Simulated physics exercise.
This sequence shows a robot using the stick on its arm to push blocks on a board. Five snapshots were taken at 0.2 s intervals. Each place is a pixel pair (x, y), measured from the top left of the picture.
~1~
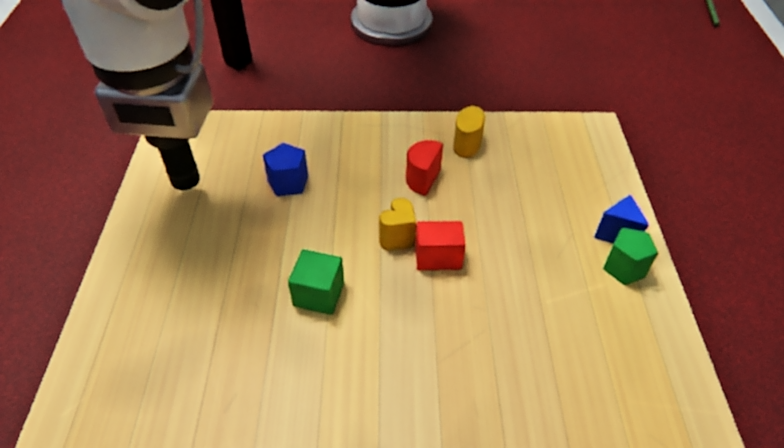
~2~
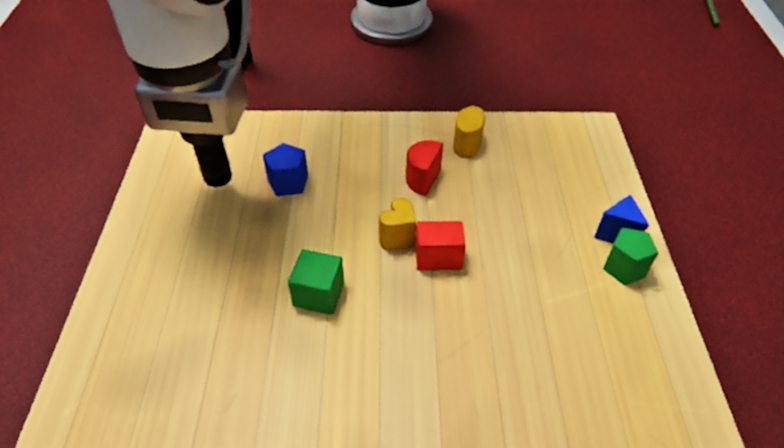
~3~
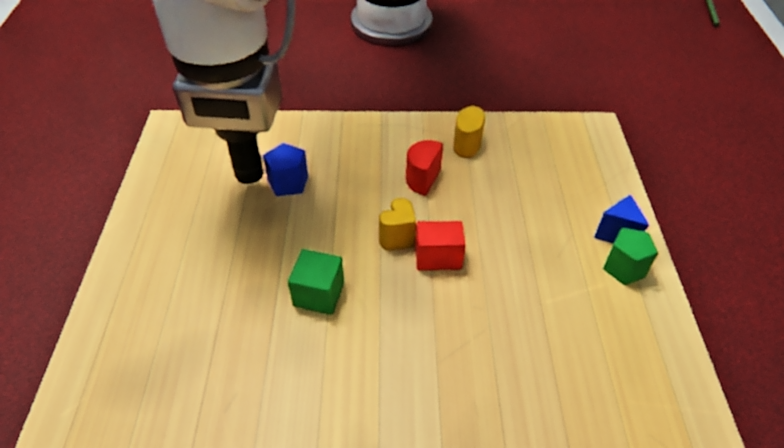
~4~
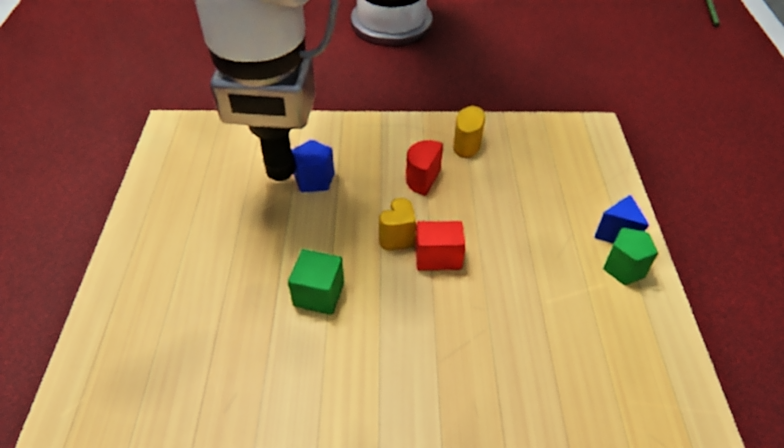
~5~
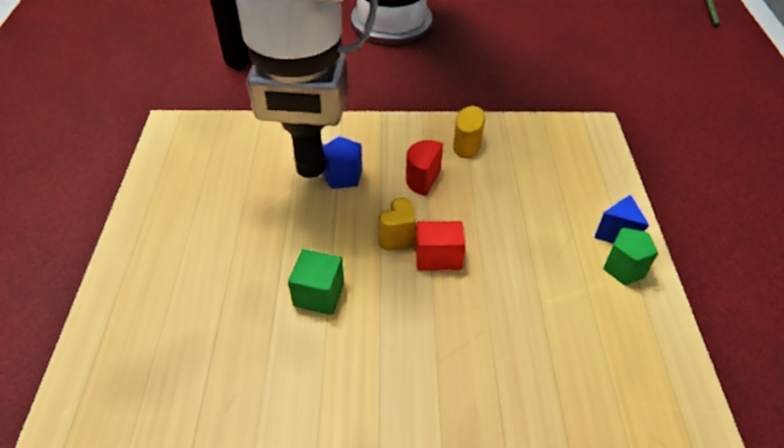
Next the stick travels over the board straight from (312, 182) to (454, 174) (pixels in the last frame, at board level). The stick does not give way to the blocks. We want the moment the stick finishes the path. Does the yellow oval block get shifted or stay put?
Undisturbed, or as good as.
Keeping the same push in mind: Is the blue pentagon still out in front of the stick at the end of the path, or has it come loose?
When the path ends, it will lie beside or behind the stick.
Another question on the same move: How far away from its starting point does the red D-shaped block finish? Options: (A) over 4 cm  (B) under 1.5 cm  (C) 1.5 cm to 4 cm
A
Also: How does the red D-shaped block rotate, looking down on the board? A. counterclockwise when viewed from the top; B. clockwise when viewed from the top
My pick is B.
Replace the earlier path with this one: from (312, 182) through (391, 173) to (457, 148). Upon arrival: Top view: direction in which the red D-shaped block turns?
Seen from above, clockwise.
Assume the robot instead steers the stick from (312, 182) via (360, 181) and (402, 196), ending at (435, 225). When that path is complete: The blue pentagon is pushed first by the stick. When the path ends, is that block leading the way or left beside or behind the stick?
Slid off.
What follows on the original path. One third of the way, stick (361, 166); blue pentagon (390, 142).
Two thirds of the way, stick (408, 163); blue pentagon (423, 131), turned 40° anticlockwise; red D-shaped block (444, 151), turned 35° clockwise.
At the end, stick (456, 161); blue pentagon (430, 127), turned 65° anticlockwise; red D-shaped block (490, 152), turned 35° clockwise; yellow oval block not moved.
